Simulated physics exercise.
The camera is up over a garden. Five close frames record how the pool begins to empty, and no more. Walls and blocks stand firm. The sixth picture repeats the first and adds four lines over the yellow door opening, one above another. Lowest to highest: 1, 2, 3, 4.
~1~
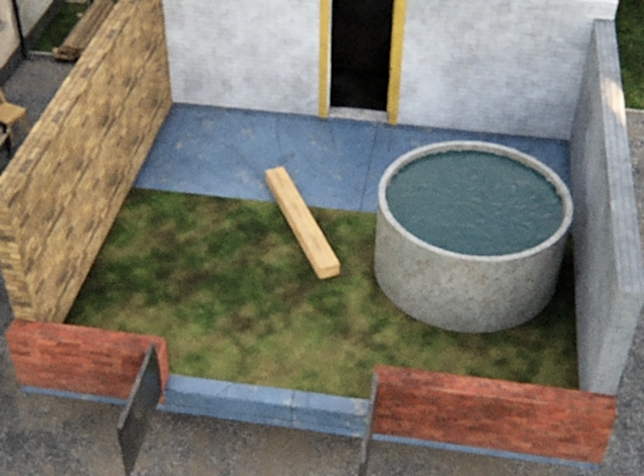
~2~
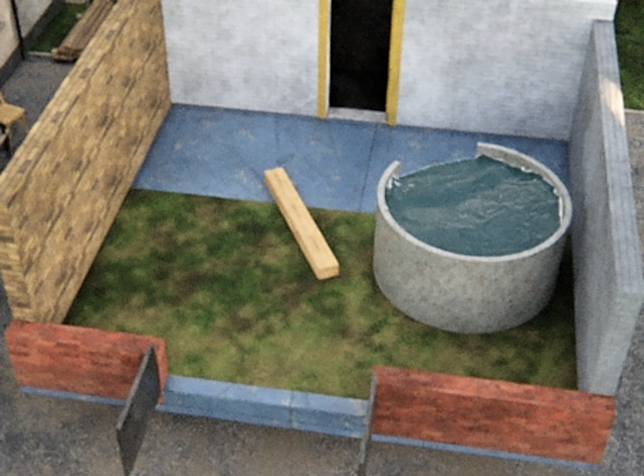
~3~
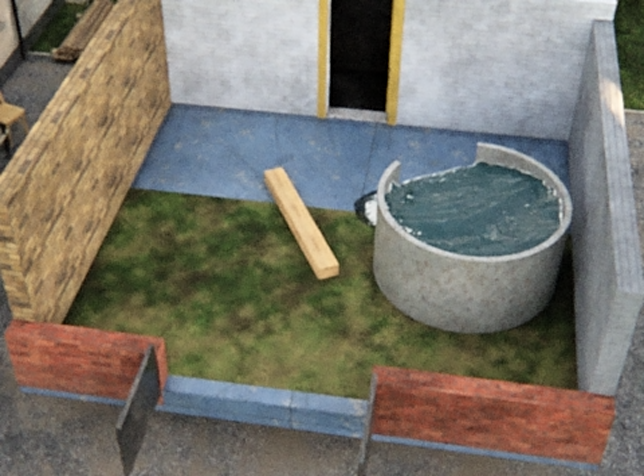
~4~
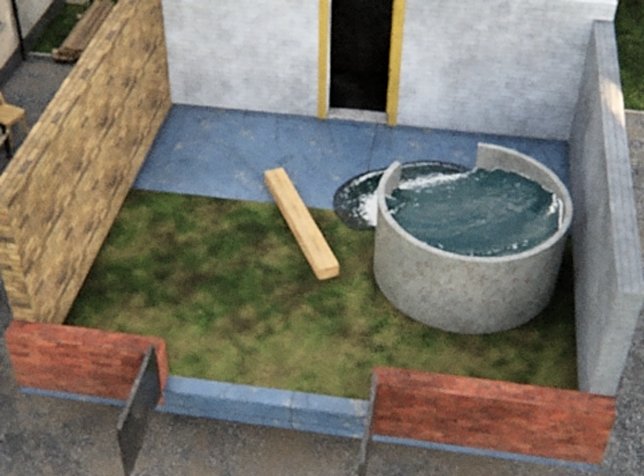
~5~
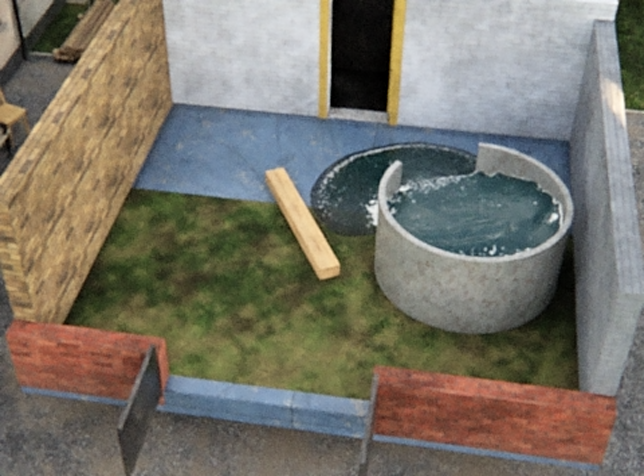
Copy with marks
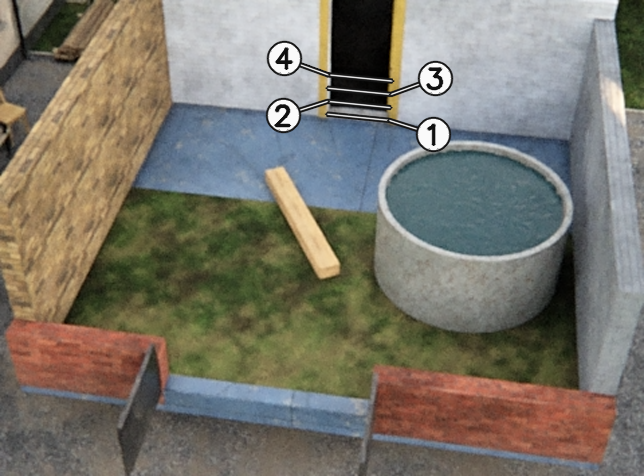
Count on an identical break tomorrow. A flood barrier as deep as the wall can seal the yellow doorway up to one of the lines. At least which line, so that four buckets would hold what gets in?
3.
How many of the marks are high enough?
Two of the four.
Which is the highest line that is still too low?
That would be 2.
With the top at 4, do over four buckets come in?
No.
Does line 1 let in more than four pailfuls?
Yes, it does.
In white, 1 at (358, 117); 2 at (358, 104); 3 at (359, 91); 4 at (359, 77); from the bottom up 1, 2, 3, 4.
With 1, dozens of bucketfuls pour in.
With 2, about 9 bucketfuls get in.
With 3, nothing gets over.
With 4, nothing gets over.
